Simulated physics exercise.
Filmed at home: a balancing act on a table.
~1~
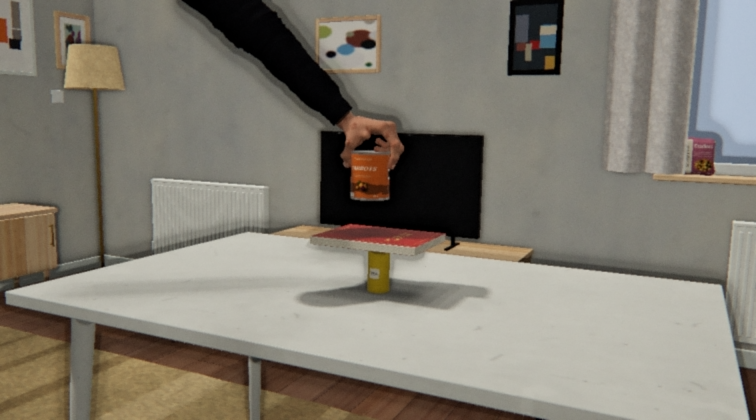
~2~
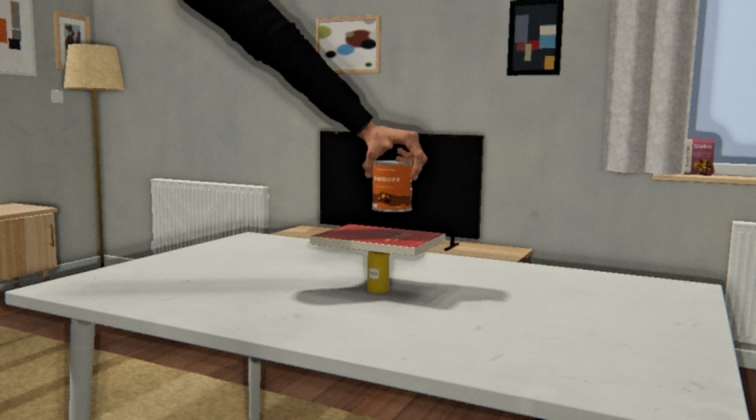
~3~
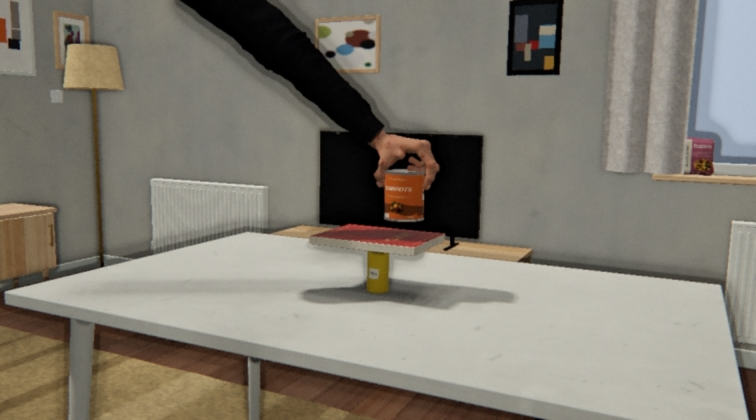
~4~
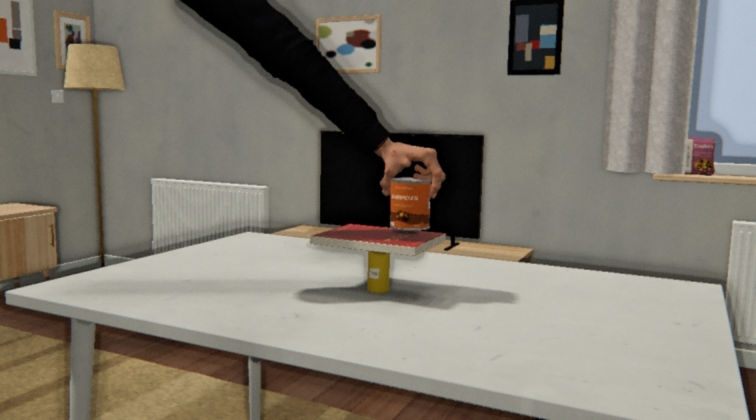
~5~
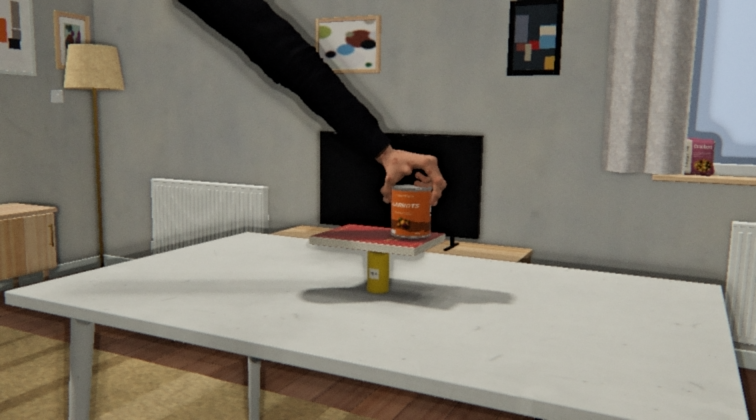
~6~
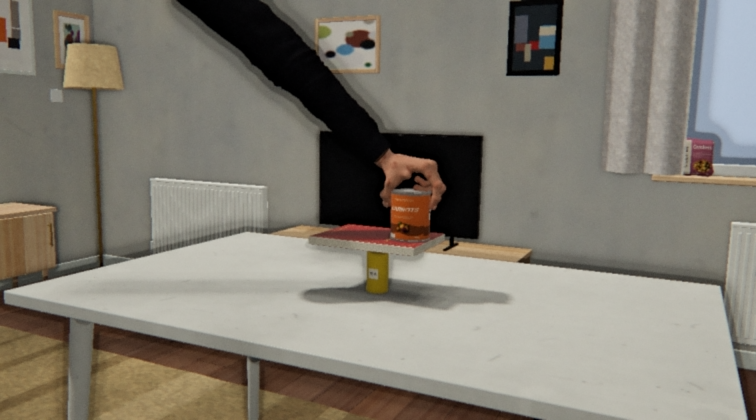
A hand in a dark sleeve lowers an orange tin toward a red book balanced on a yellow shaker in the middle of a white table. The tin drifts right as it descends, then is set on the right part of the book, the fingers still gripping it.
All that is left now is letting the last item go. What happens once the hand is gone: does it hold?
Frankly, it's a failure, that one.
Then, 0.50 s past the last view, orange tin now fallen; red book rocked 50° from its first pose.
Then, 0.80 s past the last view, red book now fallen; yellow shaker displaced about its own width.
Finally, fallen, orange tin and red book; moved from the start, yellow shaker. The stack loses its balance.
